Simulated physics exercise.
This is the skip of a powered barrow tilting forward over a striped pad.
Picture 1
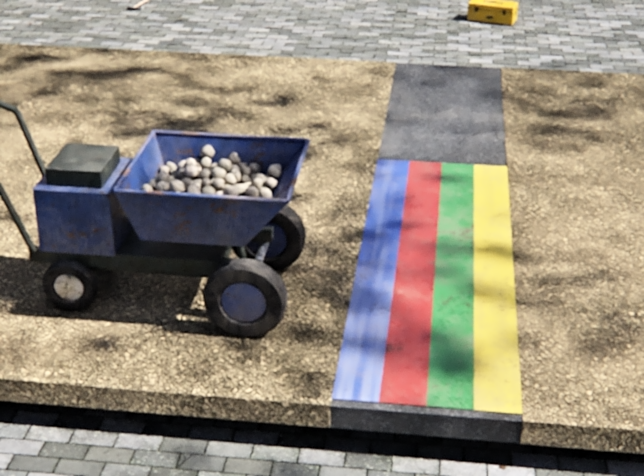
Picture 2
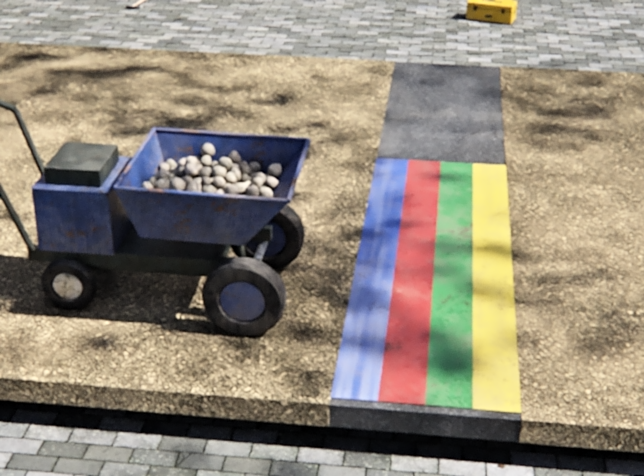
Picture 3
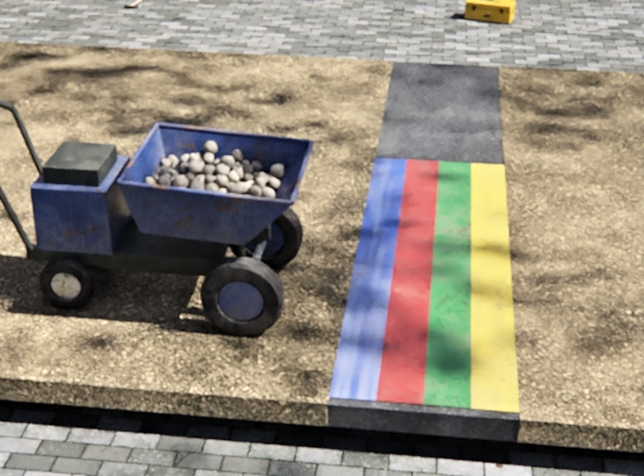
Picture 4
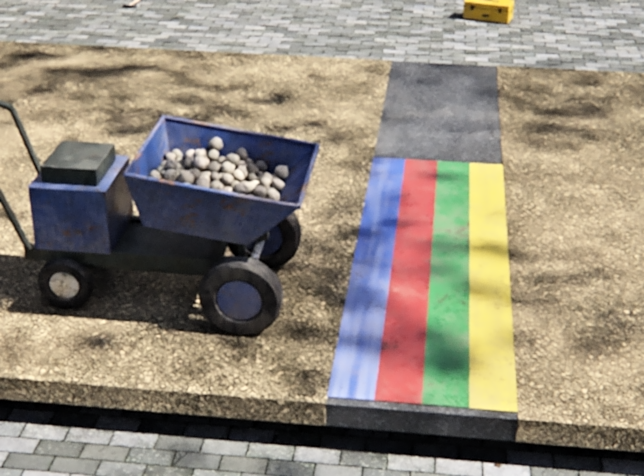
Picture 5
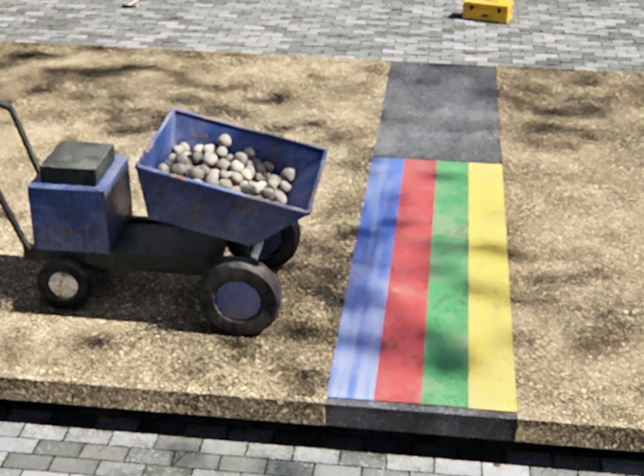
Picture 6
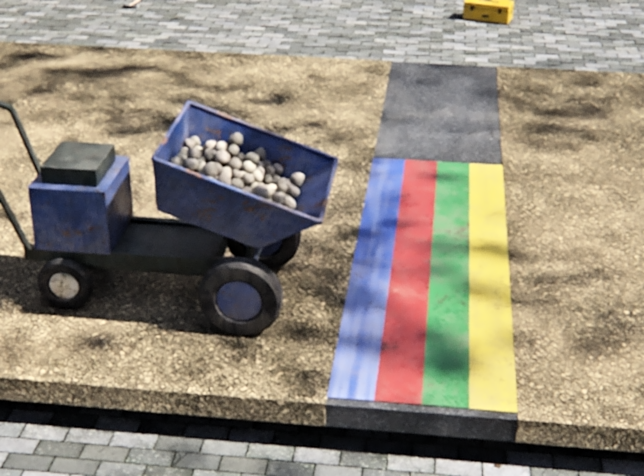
The blue skip full of pebbles starts level, then tilts forward toward the striped pad.
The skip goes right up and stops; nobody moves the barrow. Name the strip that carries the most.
Most lies over the red band.
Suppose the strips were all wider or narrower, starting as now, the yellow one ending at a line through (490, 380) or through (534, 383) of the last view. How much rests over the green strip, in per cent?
First some 20, then 20 per cent.
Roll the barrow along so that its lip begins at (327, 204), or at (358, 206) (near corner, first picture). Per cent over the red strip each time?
Roughly 20 per cent, and 0 per cent.
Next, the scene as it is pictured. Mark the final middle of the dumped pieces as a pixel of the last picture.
Near (415, 304).
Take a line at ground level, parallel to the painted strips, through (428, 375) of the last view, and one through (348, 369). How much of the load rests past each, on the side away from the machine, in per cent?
First some 30, then 70 per cent.
Soon after the last picture, skip tipped steeply; all in the skip.
A little later, skip tipped right over; about two thirds in the skip; a small part over the blue strip; about a quarter over the red strip; a stray few over the green strip.
Later still, skip tipped right over; about a third in the skip; a small part over the blue strip; about a third over the red strip; about a quarter over the green strip; a small part over the yellow strip; a stray few off the paint.
At rest, skip tipped right over; about a quarter in the skip; a small part over the blue strip; about a third over the red strip; about a quarter over the green strip; a small part over the yellow strip; a stray few off the paint.
